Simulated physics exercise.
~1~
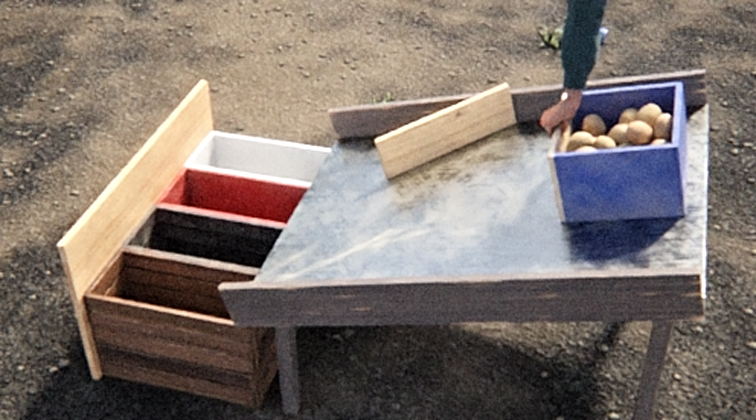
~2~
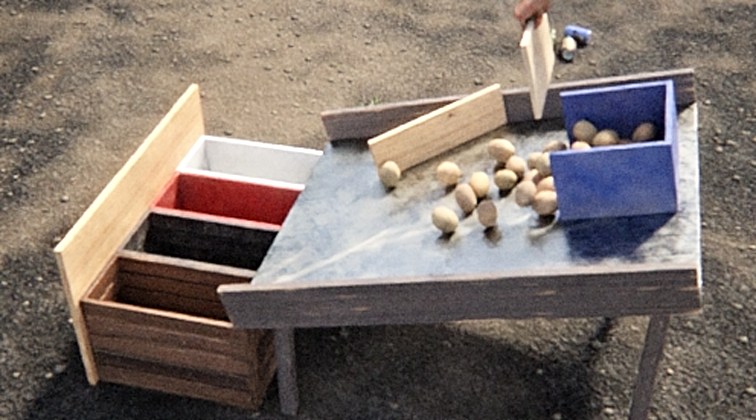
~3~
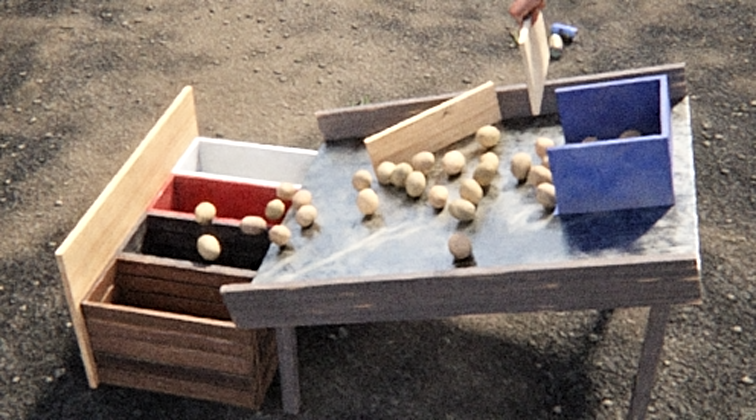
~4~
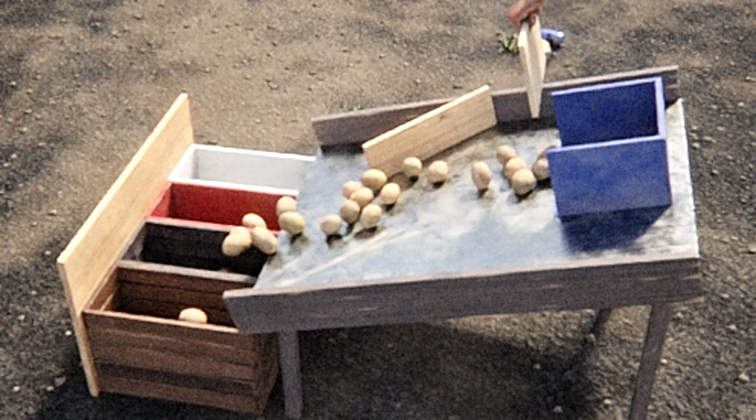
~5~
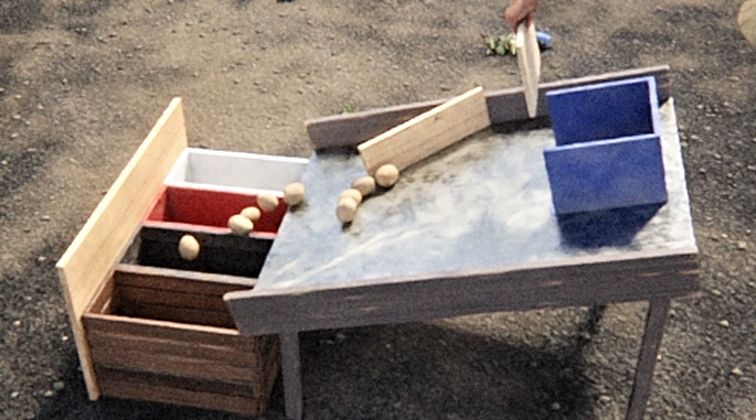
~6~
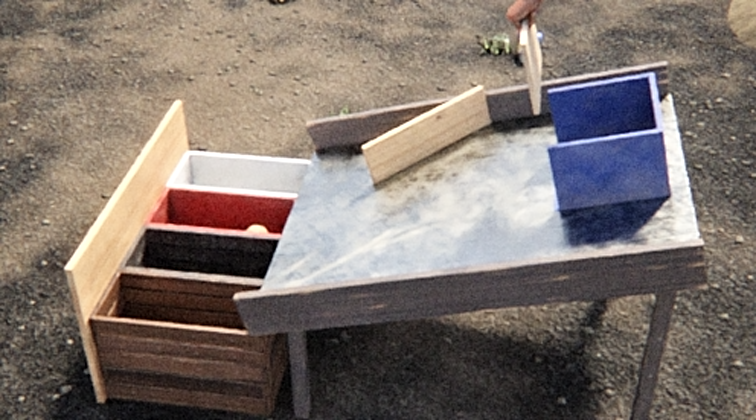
In the video, a hand lifts a wooden gate from a blue pen of potatoes on a sloping table, and they roll left past an angled board toward four side-by-side containers, dropping mostly into the black and red ones until the table and pen are empty.
